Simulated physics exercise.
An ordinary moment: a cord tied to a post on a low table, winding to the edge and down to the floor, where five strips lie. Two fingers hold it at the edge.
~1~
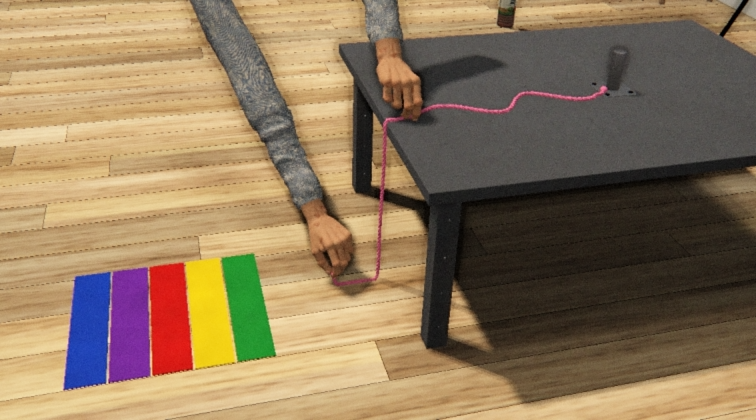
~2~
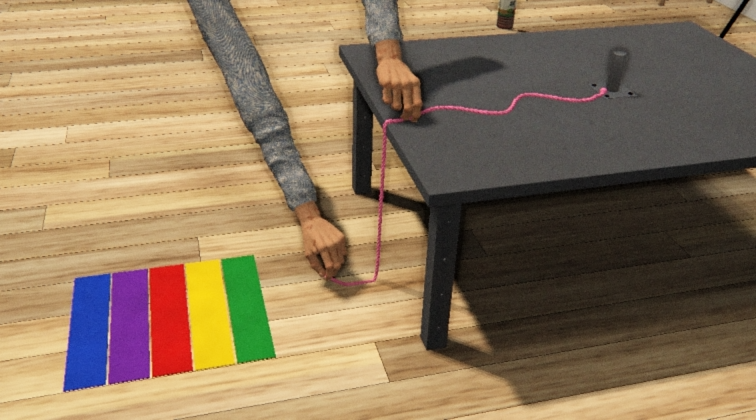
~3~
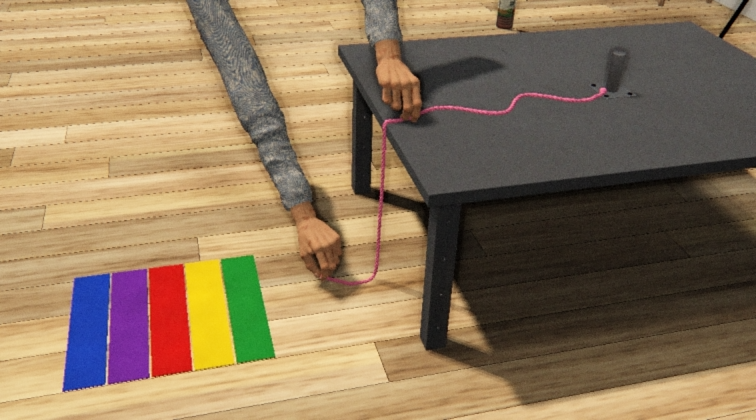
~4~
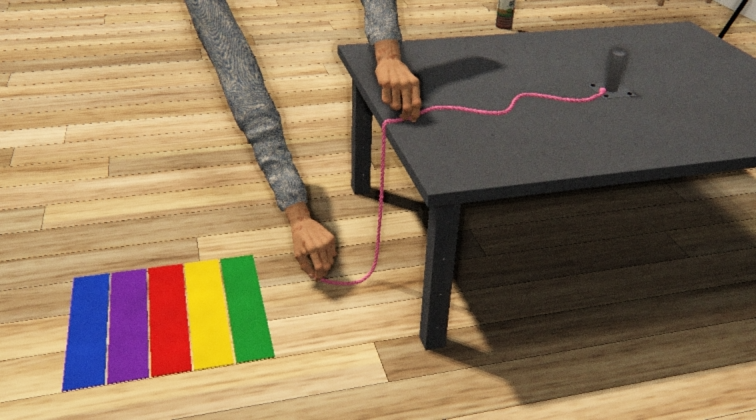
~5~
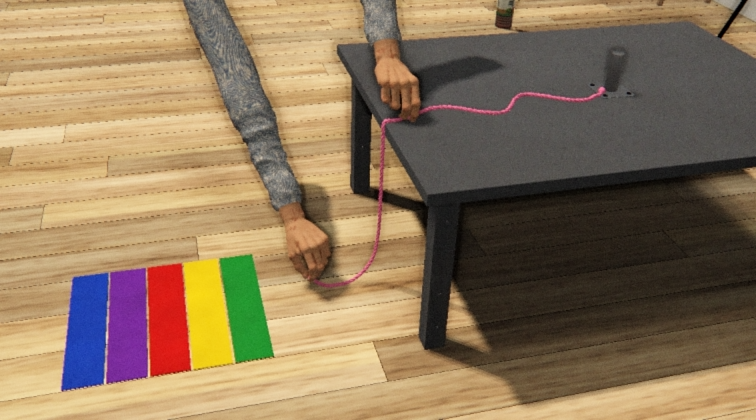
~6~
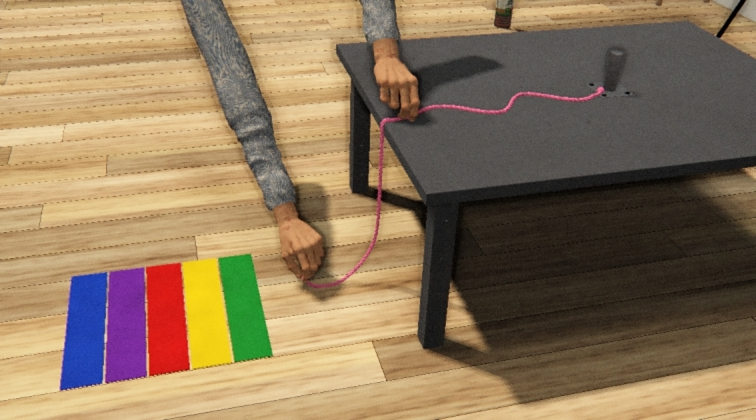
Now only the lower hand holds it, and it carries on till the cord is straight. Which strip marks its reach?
The red one.
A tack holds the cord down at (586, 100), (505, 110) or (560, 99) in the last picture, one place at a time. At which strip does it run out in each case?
In that order: Red; yellow; red.
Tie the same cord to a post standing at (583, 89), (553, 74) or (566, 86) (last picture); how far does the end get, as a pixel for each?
About (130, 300), (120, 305) and (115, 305).
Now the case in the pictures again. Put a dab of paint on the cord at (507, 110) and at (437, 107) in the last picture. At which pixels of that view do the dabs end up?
At (477, 107), then (409, 116).
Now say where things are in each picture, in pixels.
End (333, 273); green (253, 338); yellow (213, 344); red (172, 350); purple (130, 357); blue (86, 363), in the first picture.
End (326, 276); cord through (584, 101) (516, 101) (455, 108) (386, 128) (381, 198) (378, 265), in the second picture.
End (321, 276), in the third picture.
End (315, 277); cord through (583, 101) (515, 101) (454, 108) (385, 128) (381, 198) (375, 265), in the fourth picture.
End (309, 277), in the fifth picture.
End (303, 277); cord through (581, 100) (513, 100) (453, 107) (383, 127) (379, 197) (361, 263), in the sixth picture.
Soon after, end near (243, 286); over green.
Then, end near (191, 293); over yellow.
At full stretch, end near (162, 297); over red. It halts on the red strip.
